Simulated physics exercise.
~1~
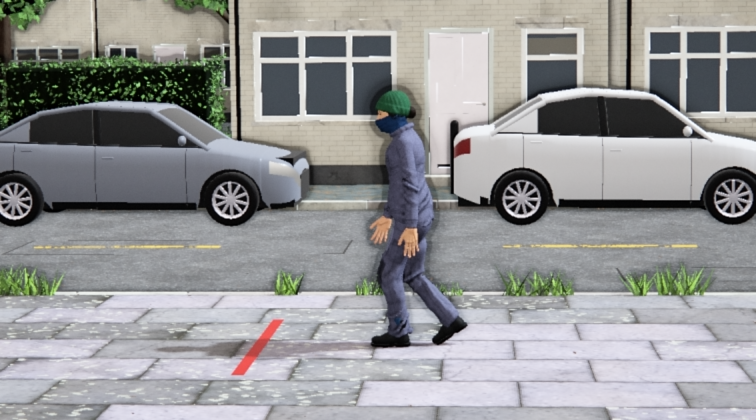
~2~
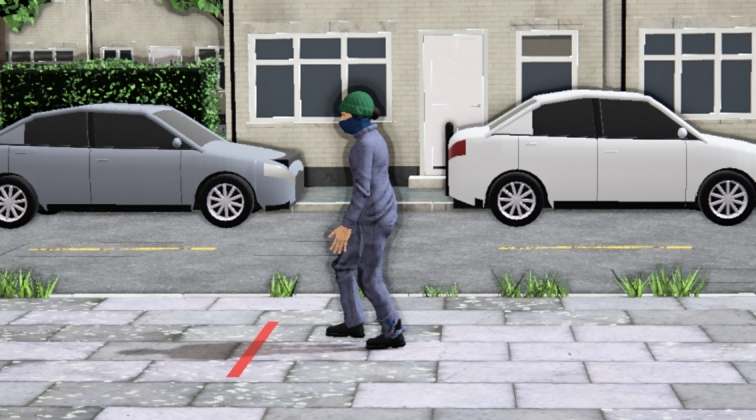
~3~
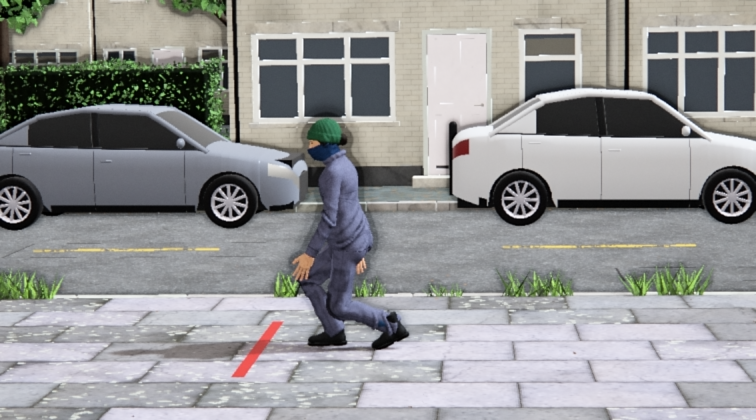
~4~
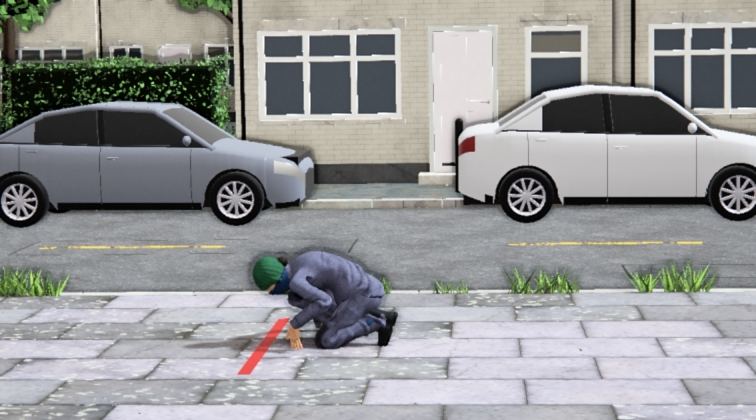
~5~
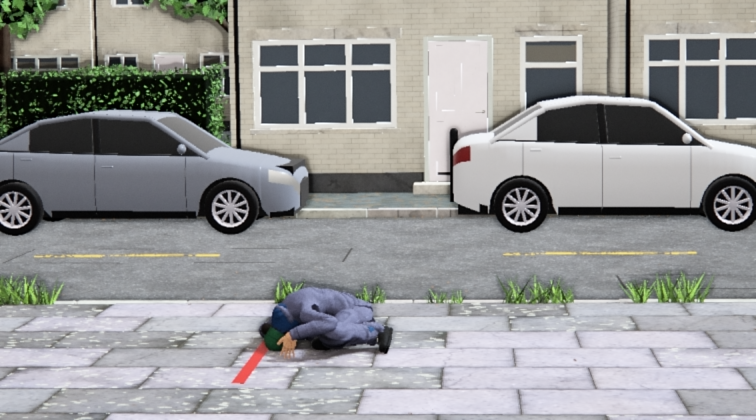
Masked person in green hat walking left along pavement, crumpling to the ground and lying curled with head beside red strip.
